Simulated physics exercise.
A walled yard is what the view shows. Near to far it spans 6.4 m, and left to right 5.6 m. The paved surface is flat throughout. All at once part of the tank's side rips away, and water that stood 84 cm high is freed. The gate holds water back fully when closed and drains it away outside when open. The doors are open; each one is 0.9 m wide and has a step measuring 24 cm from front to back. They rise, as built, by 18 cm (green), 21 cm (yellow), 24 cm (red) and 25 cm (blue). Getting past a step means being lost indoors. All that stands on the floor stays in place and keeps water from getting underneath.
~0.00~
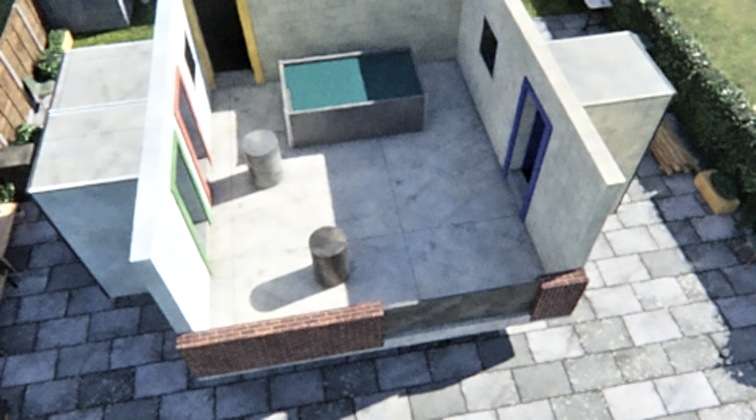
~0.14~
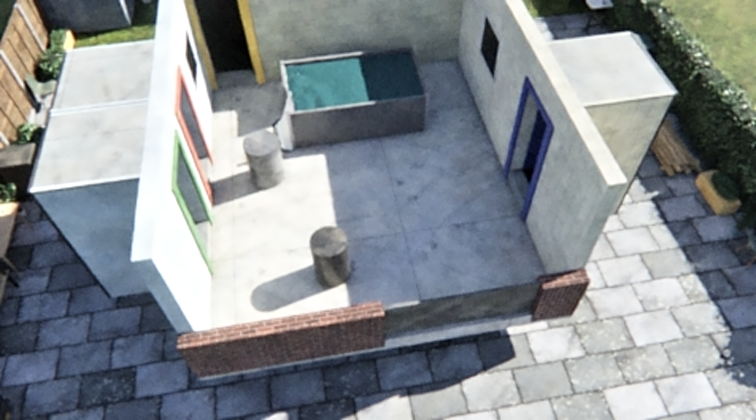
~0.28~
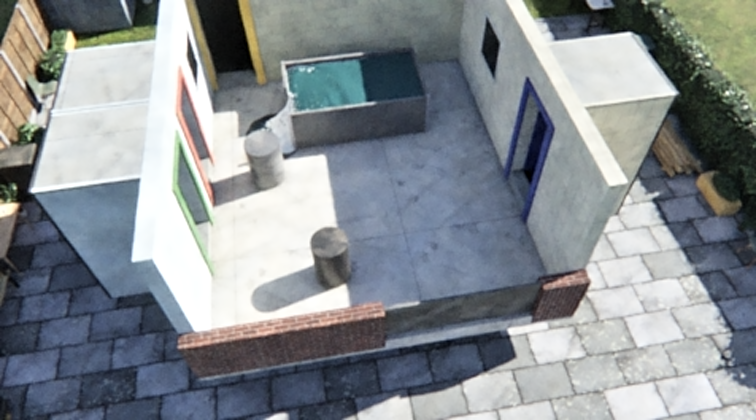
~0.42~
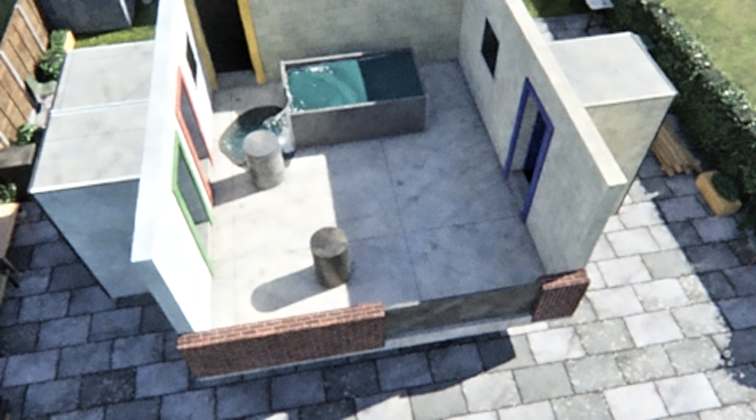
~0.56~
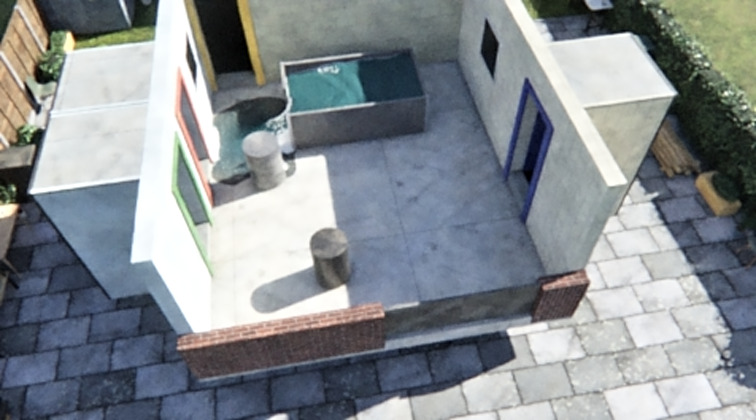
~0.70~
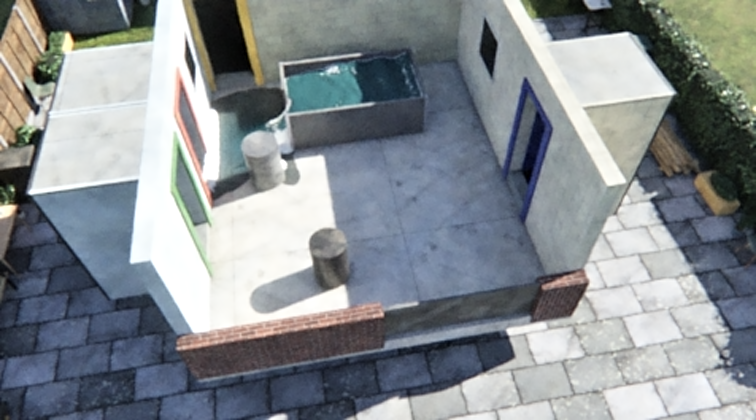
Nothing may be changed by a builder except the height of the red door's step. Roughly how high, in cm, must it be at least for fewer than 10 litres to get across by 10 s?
Roughly 39 cm is just enough.
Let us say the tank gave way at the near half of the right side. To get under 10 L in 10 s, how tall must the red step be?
Minimum height: Approx. 11.5 cm.
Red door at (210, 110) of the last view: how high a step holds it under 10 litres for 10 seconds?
Around 28 cm would do it.
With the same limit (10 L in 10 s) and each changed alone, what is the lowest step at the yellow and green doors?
About 37 cm at yellow and about 5.5 cm at green.
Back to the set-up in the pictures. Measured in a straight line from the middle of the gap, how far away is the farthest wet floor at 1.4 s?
It gets close to 3.8 metres out.
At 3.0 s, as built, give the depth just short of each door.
Door by door in centimetres - green 9, yellow 31, red 29, blue 0.
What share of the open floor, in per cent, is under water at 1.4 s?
Roughly 20 percent of the floor is wet.
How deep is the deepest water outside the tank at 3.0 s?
Max depth: About 37 cm.
After 1.4 s water covers 20 % of the floor, deepest (52 cm) near (211, 156); 39 cm at the red door, 23 litres in over its 24 cm step.
After 3.0 s water covers 45 % of the floor, deepest (37 cm) near (212, 92); 29 cm at the red door, 104 litres in over its 24 cm step.
After 10.0 s water covers 100 % of the floor, deepest (14 cm) near (212, 98); 10 cm at the red door, 114 litres in over its 24 cm step.
At the red door as built, the water arrived by 0.7 s and peaked near 39 cm at 1.2 s.
With a step of 35 cm, 23 litres would have come in within the 10 s; with 47.5 cm, 1 litre. So under 10 litres takes about 39 cm.
